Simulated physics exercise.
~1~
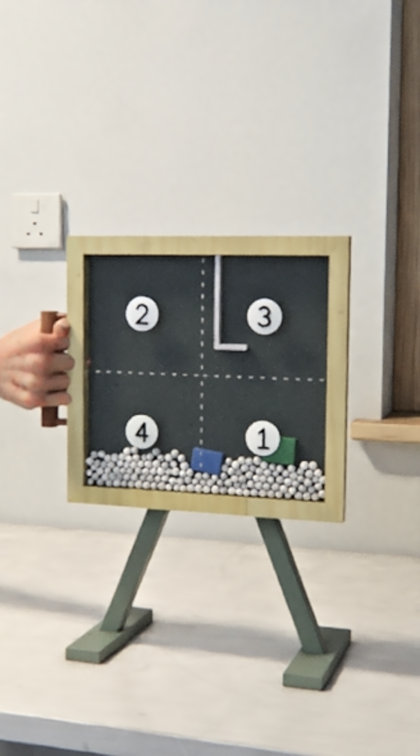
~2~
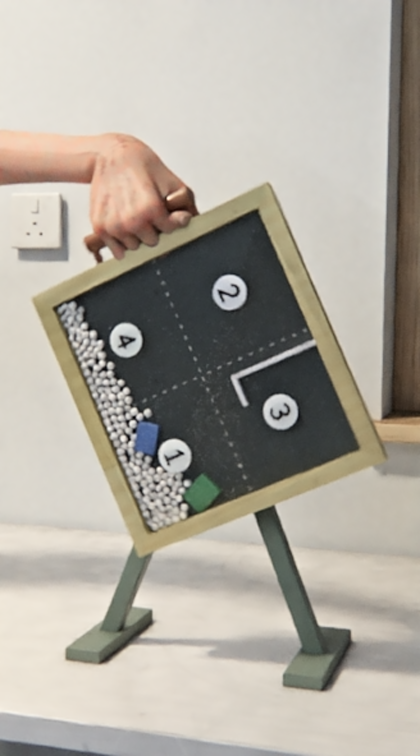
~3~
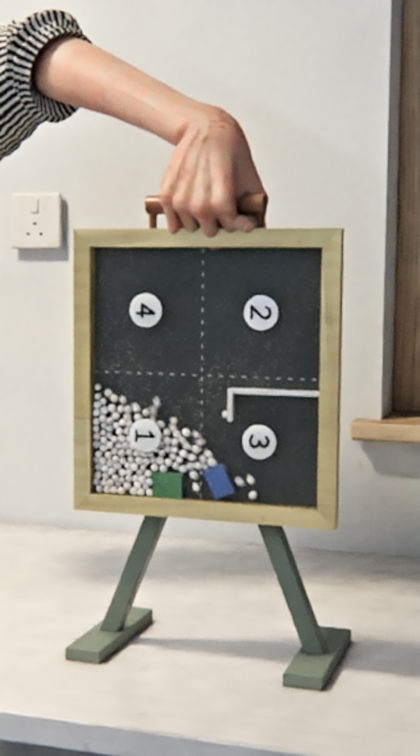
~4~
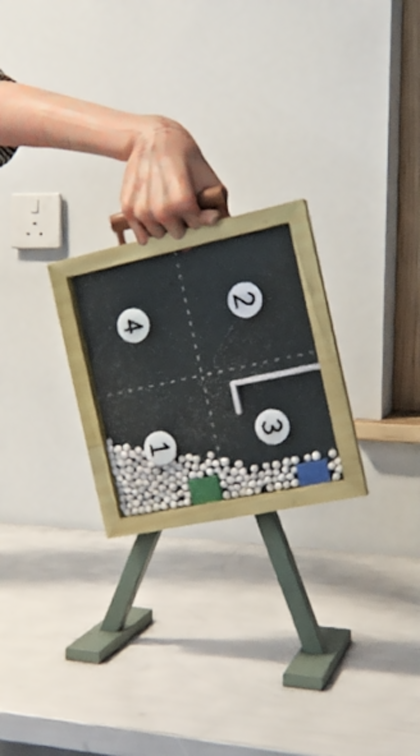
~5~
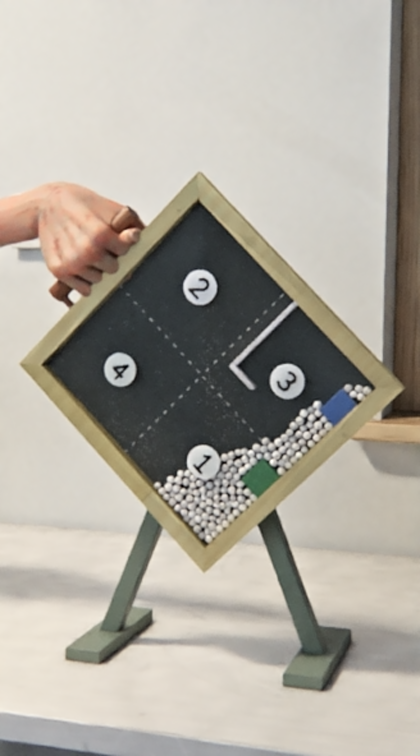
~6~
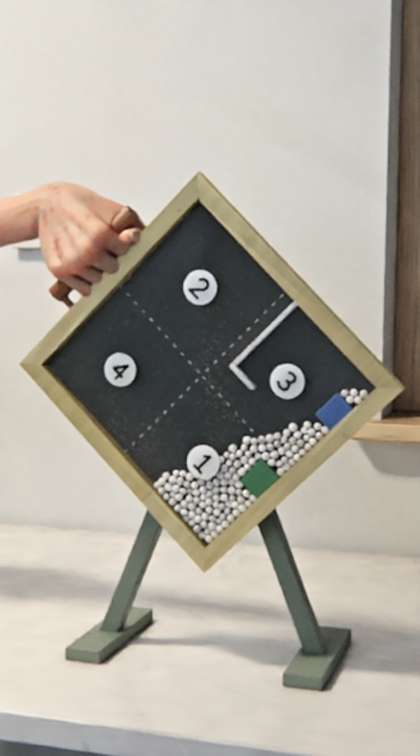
Hand-turned square case rotating clockwise, then partway back, white beads sliding and settling low with green and blue blocks among them.
